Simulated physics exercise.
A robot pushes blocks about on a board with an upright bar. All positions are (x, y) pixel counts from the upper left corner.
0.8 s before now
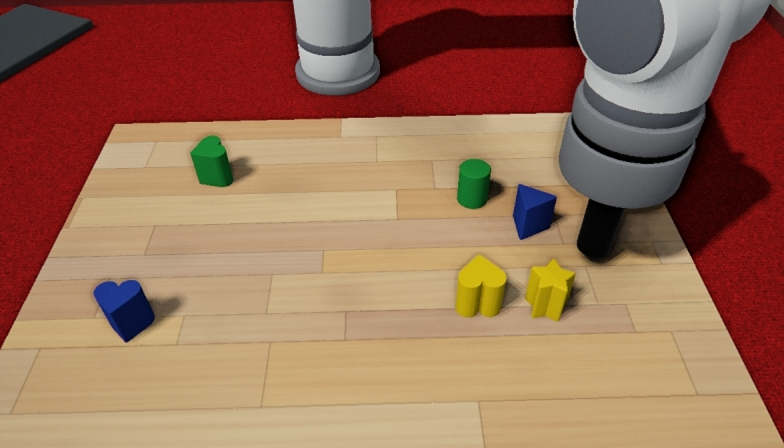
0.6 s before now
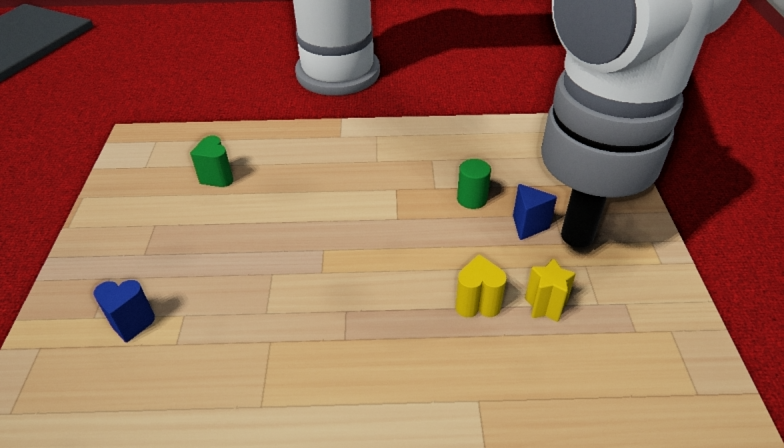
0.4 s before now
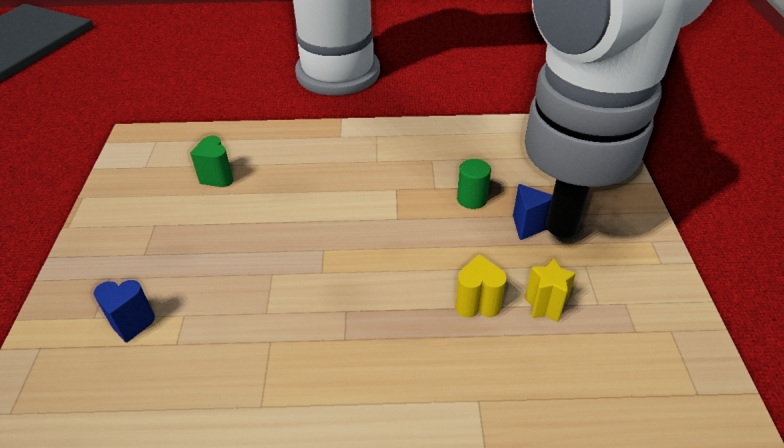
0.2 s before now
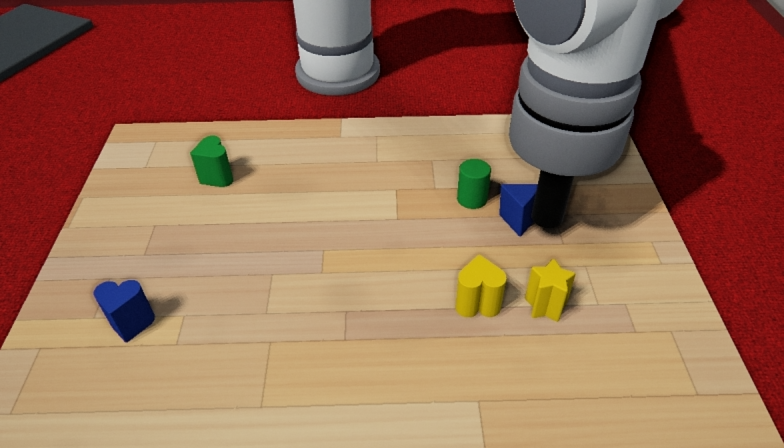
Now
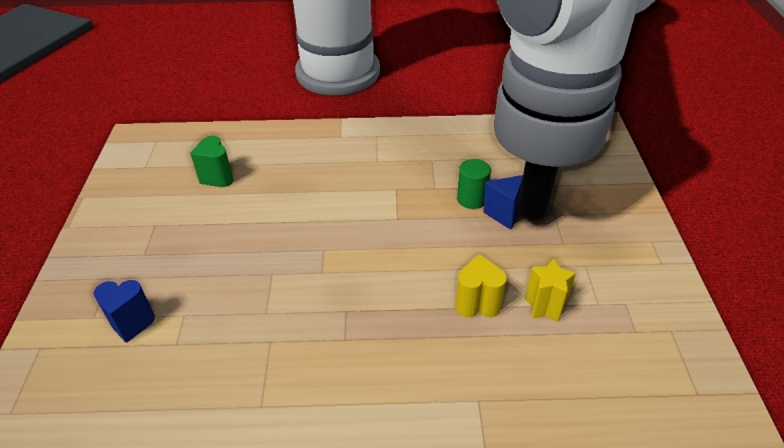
On a wooden board, a robot arm moves left with its black bar, pushing a blue triangular block toward a green cylinder.
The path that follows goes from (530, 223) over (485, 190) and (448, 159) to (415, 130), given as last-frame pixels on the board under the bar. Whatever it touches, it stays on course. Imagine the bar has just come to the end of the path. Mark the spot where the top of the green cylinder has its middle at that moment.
I'd place it at (454, 161), taking the centre of its top.
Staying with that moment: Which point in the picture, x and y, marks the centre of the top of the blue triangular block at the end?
The middle of its upper face will lie at (477, 176).
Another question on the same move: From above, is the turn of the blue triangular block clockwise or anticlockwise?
Rotates counter-clockwise.
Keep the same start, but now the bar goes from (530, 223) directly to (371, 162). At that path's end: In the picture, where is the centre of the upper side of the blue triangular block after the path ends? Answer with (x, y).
It sits at (442, 176).
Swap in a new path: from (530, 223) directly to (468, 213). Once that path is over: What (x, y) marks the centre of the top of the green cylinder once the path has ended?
So, by the moment the path ends, you'll find the top centre of the green cylinder at (453, 157).
On the path given first. One third of the way, bar (486, 176); green cylinder (456, 162); blue triangular block (477, 176), turned 55° anticlockwise.
Two thirds of the way, bar (448, 145); green cylinder (454, 161); blue triangular block (477, 176), turned 55° anticlockwise.
At the end, bar (415, 117); green cylinder (454, 161); blue triangular block (477, 176), turned 55° anticlockwise.
